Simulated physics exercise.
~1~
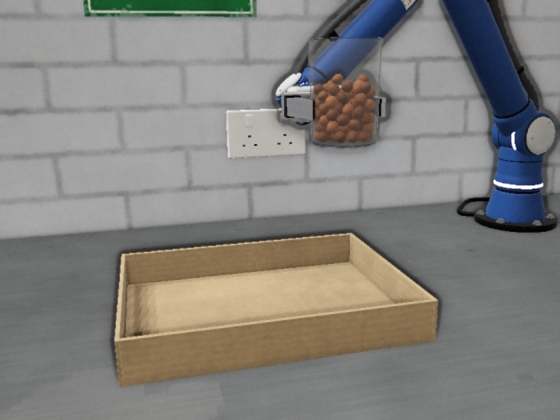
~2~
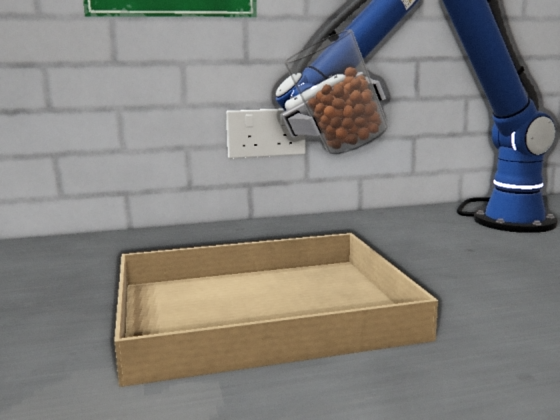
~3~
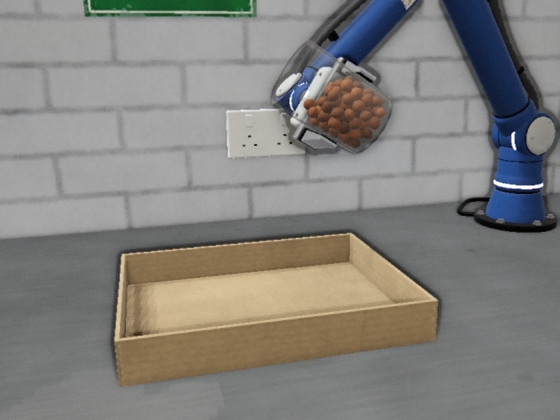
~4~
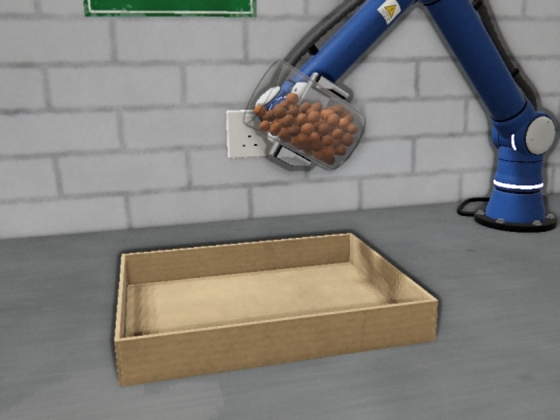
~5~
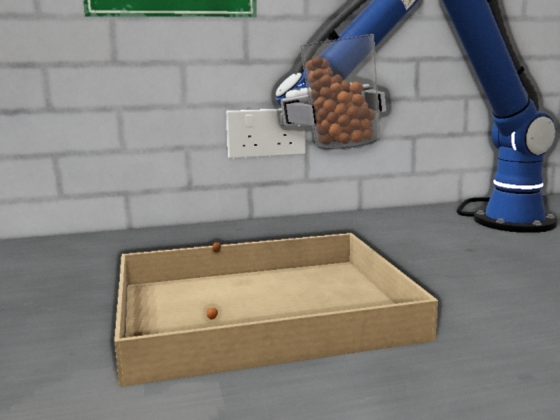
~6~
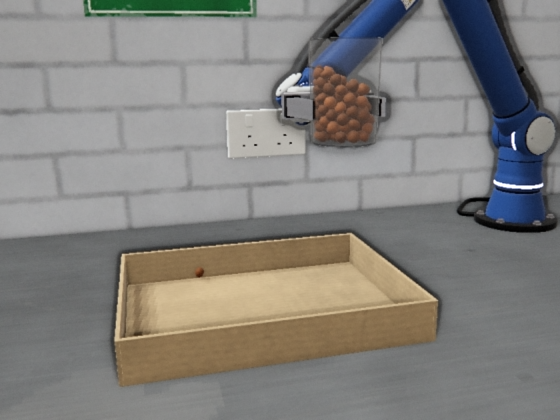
Above a shallow wooden tray, a blue robot arm tips hazelnuts, drops two, and levels the cup.
